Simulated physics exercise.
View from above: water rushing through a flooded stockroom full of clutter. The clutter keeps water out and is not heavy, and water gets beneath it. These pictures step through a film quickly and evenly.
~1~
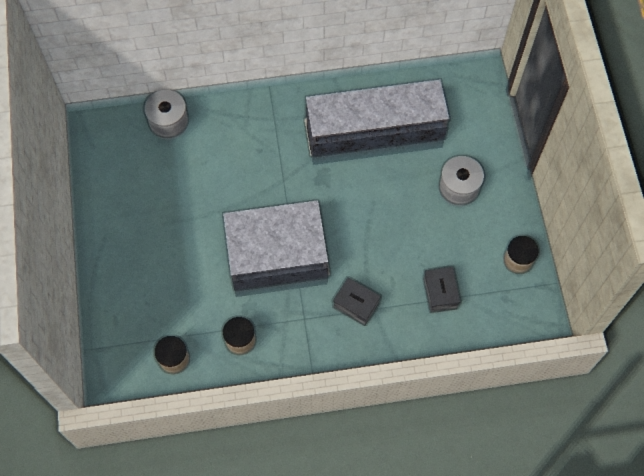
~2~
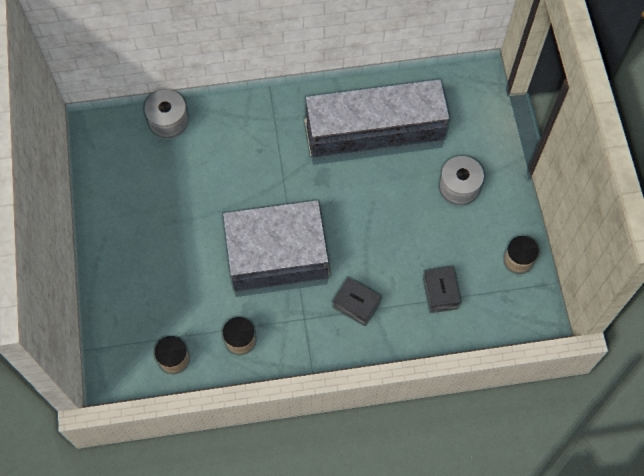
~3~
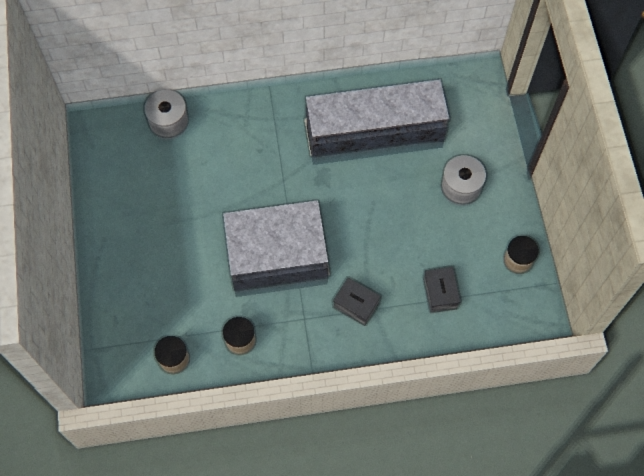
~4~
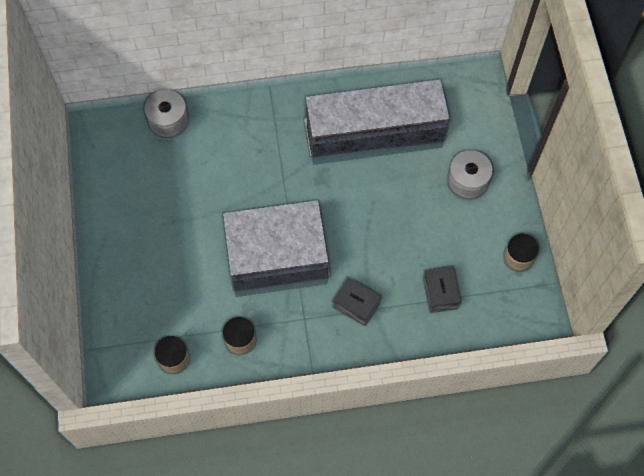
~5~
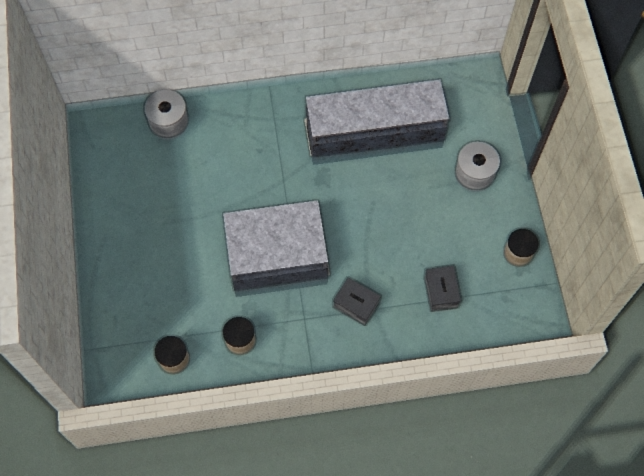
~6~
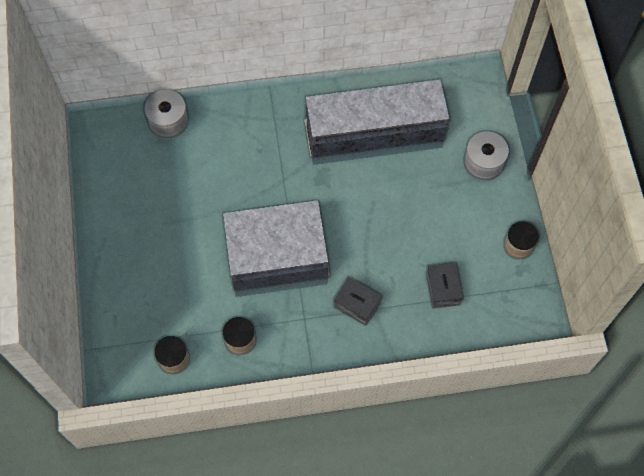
A grey round tub drifted slowly up and to the right across the teal floor toward the open doorway, then a dark-topped pail below it edged slightly upward, while the big stone-coloured blocks stayed put.
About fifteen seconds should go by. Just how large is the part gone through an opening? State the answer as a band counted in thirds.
Answer: Between one and two thirds.
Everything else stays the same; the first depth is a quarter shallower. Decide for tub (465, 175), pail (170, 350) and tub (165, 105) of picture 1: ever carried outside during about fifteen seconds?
The first one exits, the middle one never leaves, the final one never leaves.
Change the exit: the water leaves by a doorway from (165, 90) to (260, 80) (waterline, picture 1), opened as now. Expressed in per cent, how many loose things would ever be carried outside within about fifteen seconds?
It works out at 10 percent.
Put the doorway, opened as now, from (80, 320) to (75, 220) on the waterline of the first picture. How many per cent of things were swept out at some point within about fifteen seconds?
By my count it's 60 percent.
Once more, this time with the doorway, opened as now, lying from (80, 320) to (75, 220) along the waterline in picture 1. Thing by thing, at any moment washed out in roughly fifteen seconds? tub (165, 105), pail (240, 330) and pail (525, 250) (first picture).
In the order given: Flushed out, flushed out, retained.
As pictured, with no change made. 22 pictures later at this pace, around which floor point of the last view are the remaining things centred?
Close to (297, 256).
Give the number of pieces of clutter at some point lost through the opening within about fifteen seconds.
That gives 3.
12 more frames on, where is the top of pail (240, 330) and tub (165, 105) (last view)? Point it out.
Estimated: (302, 324); (211, 101).
A moment on, 0 of 7 are out; 7 afloat.
Next, 2 of 7 are out; 5 afloat.
Later, 3 of 7 are out; 4 afloat.
In the end, 3 of 7 are out; 4 afloat.
